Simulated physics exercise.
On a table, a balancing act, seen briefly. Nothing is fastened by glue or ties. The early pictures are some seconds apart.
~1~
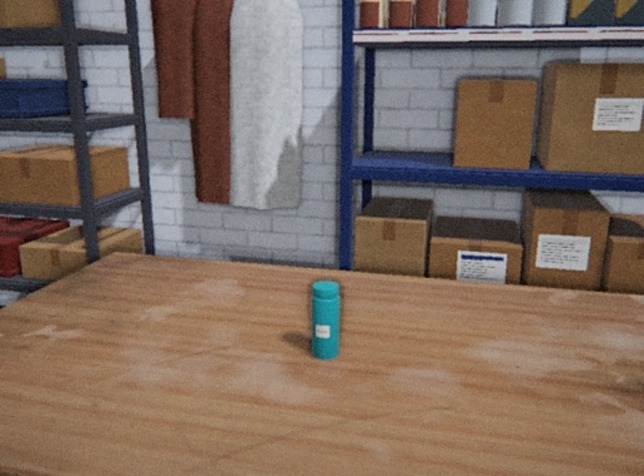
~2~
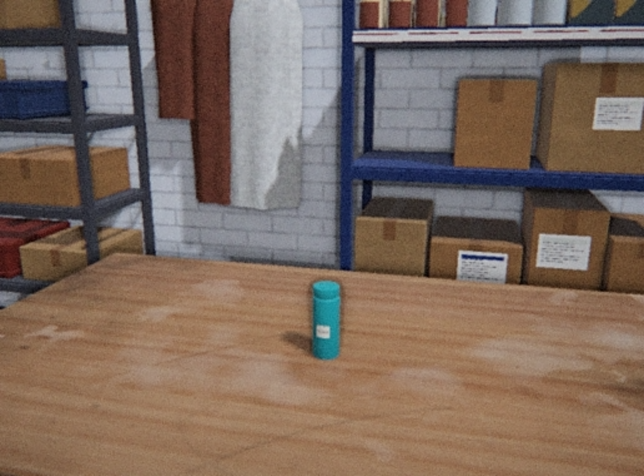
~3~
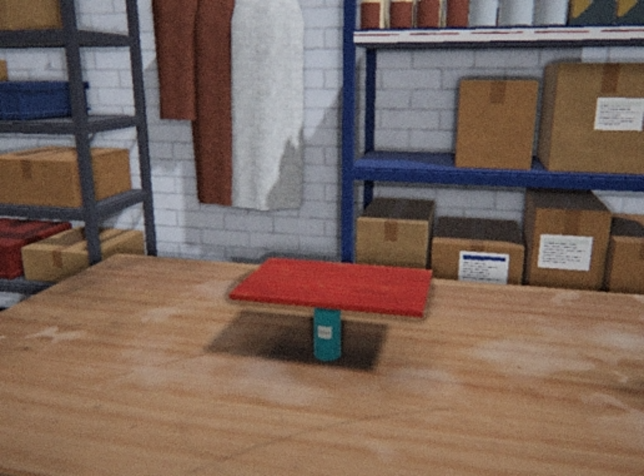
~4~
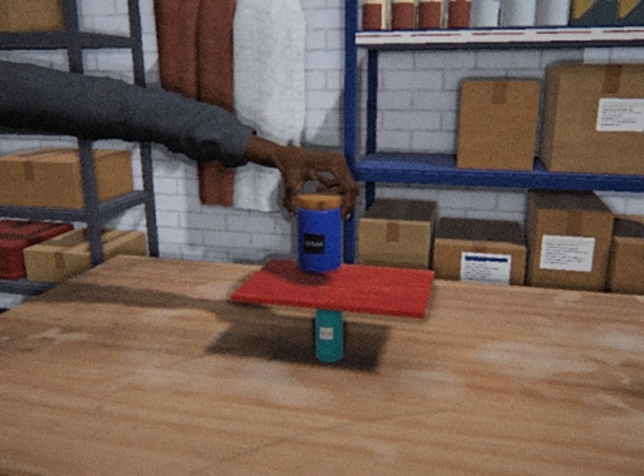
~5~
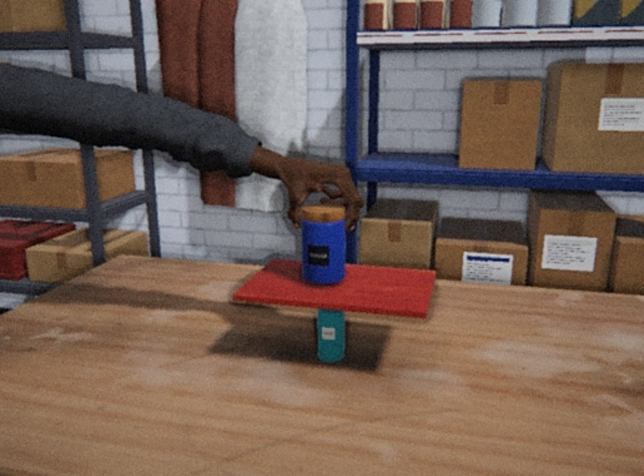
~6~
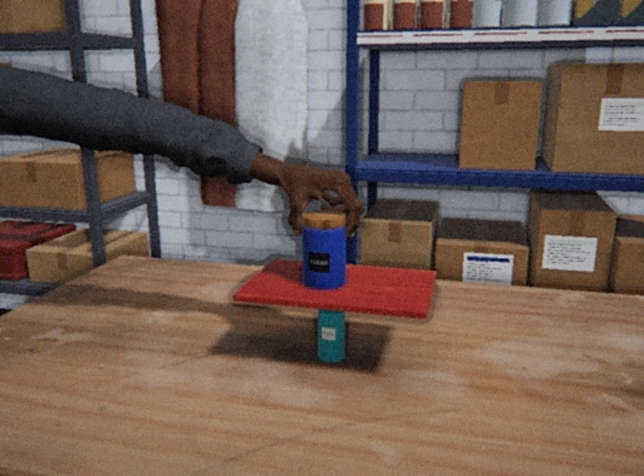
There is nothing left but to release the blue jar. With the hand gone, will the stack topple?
No, the stack stays upright.
Then, 0.40 s past the last view, nothing moves.
Then, 1.00 s past the last view, blue jar resting near (324, 250).
Finally, all 3 still in place. Final places as the last picture's camera would see them, blue jar near (324, 250). The stack keeps its balance.
